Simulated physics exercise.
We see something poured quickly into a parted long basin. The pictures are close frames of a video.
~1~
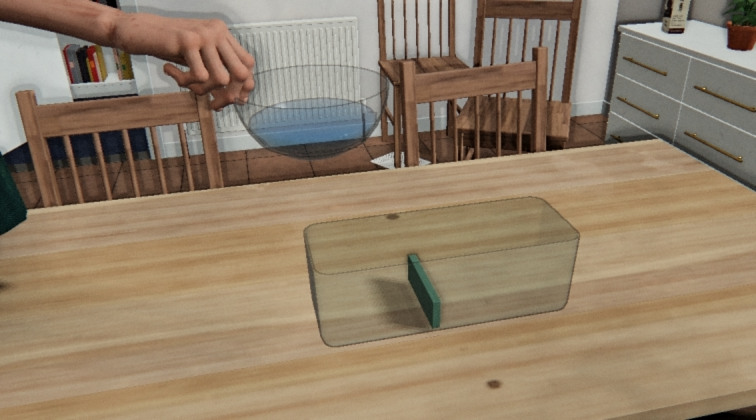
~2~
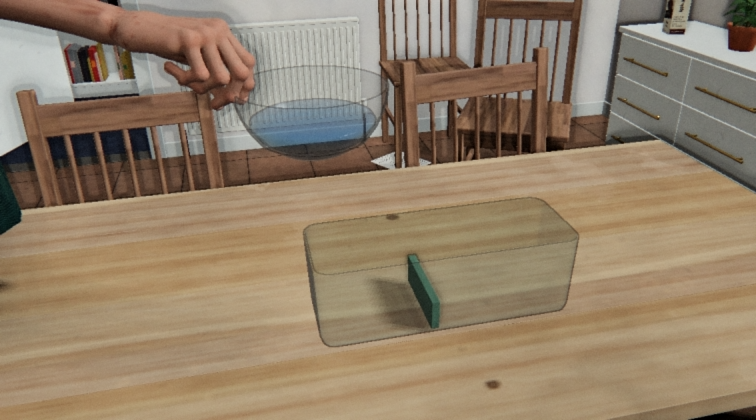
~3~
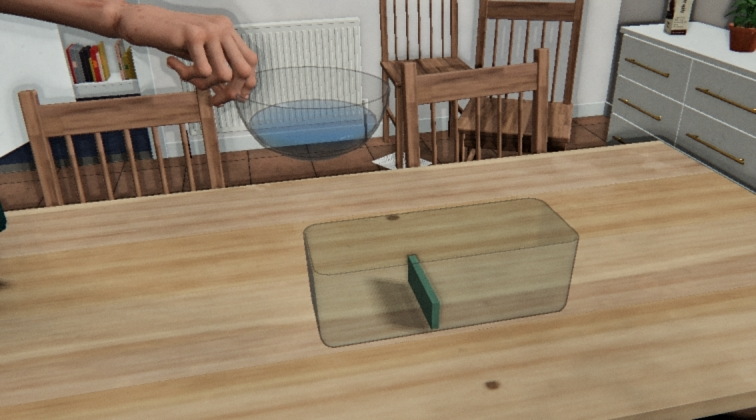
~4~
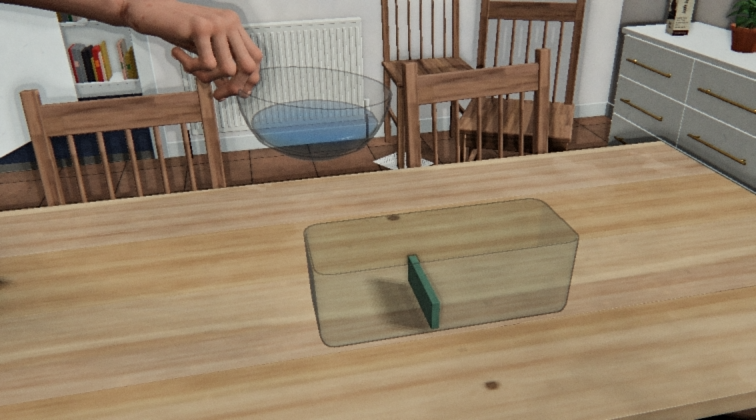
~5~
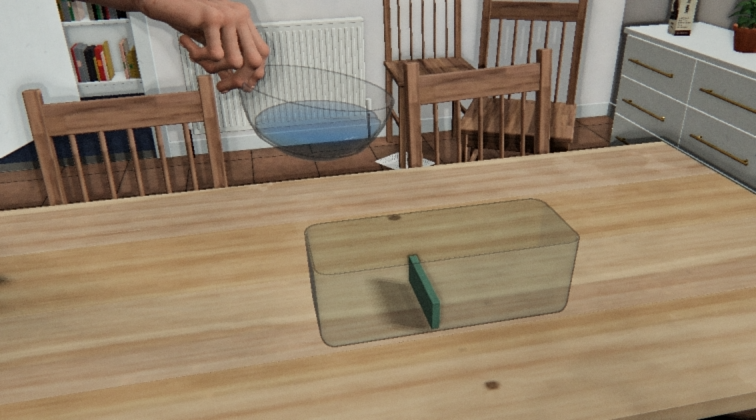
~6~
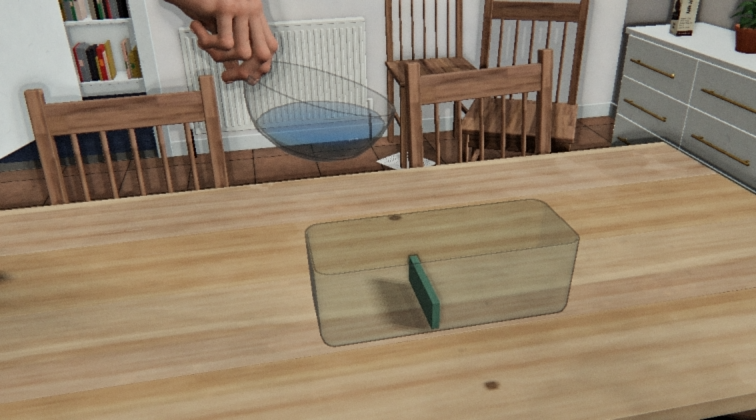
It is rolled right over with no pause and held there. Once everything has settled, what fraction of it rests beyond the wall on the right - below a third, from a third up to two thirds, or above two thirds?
Middle band.
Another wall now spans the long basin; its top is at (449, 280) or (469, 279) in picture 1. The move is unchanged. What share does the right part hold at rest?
The first placement leaves close to 5 per cent, the second close to 15 per cent.
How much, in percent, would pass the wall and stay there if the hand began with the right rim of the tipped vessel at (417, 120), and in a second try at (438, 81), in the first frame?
Roughly 70 per cent, then roughly 90 per cent.
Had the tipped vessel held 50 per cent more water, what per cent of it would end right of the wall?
Some 60 parts in a hundred.
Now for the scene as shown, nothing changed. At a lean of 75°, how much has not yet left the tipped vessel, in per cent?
Some 40 in a hundred has yet to spill out.
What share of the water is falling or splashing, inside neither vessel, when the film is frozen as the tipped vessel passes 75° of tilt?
Around 45 in a hundred.
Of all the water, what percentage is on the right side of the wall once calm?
Close to 45 per cent.
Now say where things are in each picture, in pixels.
It leans 0°; its right rim is at (386, 80); the water meets the walls at (247, 121) and (375, 109); the long basin's rim runs from (309, 251) to (561, 217); the wall's top is at (424, 278), in the first picture.
It leans 1°; its right rim is at (386, 82); the water meets the walls at (247, 121) and (375, 110), in the second picture.
It leans 3°; its right rim is at (387, 85); the water meets the walls at (248, 121) and (375, 112), in the third picture.
It leans 7°; its right rim is at (389, 91); the water meets the walls at (250, 120) and (377, 113), in the fourth picture.
It leans 12°; its right rim is at (391, 98); the water meets the walls at (253, 119) and (380, 115), in the fifth picture.
It leans 18°; its right rim is at (392, 106); the water meets the walls at (256, 120) and (383, 115), in the sixth picture.
A moment on, the tilt is 75° and 39 per cent is still to pour, 5 is left of the wall and 12 right of it.
Next, the tilt is 105° and 0 per cent is still to pour, 49 is left of the wall and 42 right of it.
Then the tilt is 108° and 0 per cent is still to pour, 55 is left of the wall and 44 right of it.
Later the tilt is 108° and 0 per cent is still to pour, 55 is left of the wall and 44 right of it.
In the end 55 per cent lies left of the wall, 44 right of it and 1 outside.
